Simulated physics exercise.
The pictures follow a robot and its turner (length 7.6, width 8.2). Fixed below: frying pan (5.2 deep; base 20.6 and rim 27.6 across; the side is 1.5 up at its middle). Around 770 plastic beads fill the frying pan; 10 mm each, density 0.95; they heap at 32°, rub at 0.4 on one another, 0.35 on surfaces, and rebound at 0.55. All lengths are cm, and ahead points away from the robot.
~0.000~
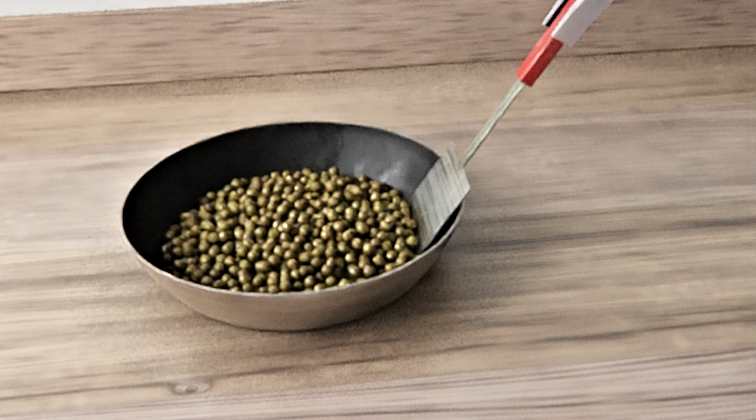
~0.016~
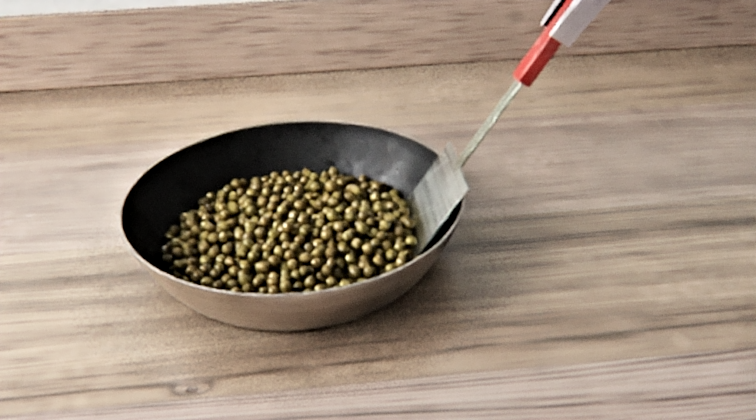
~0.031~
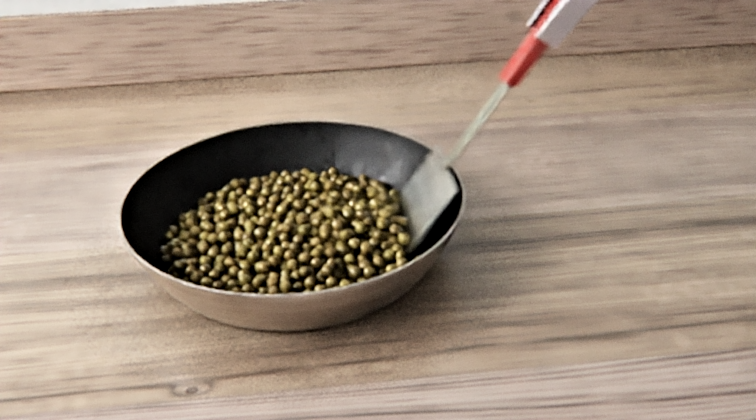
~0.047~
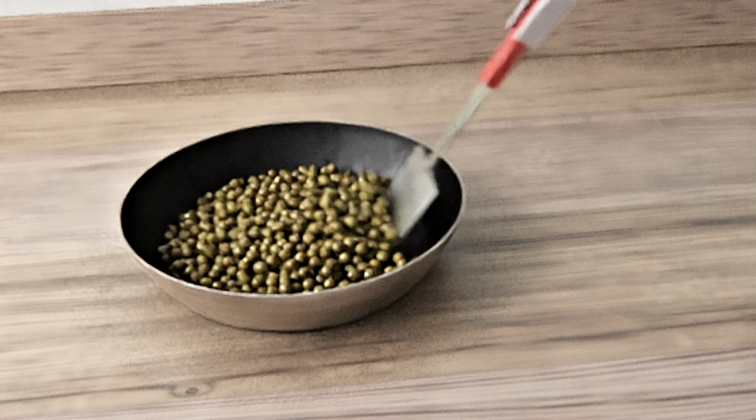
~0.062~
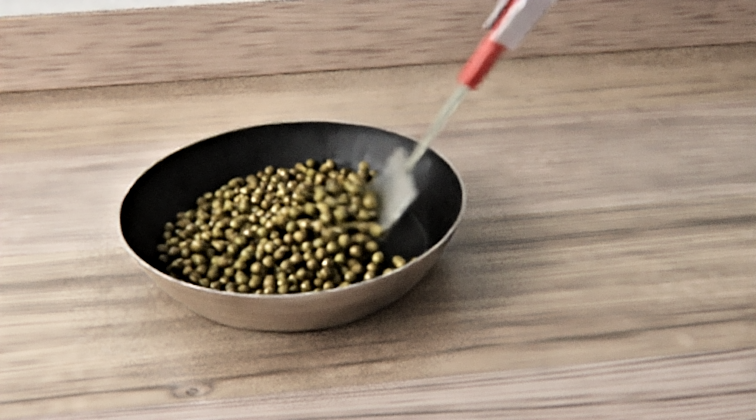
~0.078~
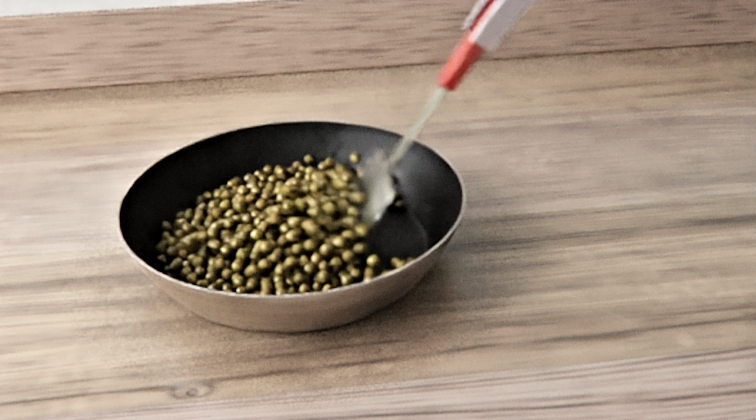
A turner pushes the small green beads leftward inside a dark frying pan.
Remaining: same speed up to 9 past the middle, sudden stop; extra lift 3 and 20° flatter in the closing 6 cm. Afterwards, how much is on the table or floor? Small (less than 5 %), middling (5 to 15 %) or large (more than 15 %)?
Answer: Middling; 5 to 15 % of the plastic beads finish on the table or floor.
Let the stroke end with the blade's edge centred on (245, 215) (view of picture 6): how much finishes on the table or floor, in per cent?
Some 0 per cent.
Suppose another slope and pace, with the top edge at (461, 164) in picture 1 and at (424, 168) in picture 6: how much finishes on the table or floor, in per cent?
Some 0 per cent.
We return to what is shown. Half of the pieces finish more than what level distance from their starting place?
About 3 cm.
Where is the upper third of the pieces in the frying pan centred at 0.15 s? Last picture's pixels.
At about (235, 219).
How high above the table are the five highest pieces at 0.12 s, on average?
Some 6 cm.
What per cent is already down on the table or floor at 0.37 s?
About 10 per cent.
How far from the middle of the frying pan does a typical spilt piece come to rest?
Some 30 cm.
After 0.12 s, sloping 56°, highest piece 7 above the table; 773 in the frying pan.
After 0.15 s, sloping 50°, highest piece 7 above the table; 773 in the frying pan.
After 0.37 s, sloping 36°, highest piece 8 above the table; 692 in the frying pan, 71 on the table or floor, 10 on the blade or in flight.
After 1.42 s, sloping 36°, highest piece 6 above the table; 691 in the frying pan, 82 on the table or floor.
In the end, 691 in the frying pan, 82 on the table or floor. That is 11 % on the table or floor.
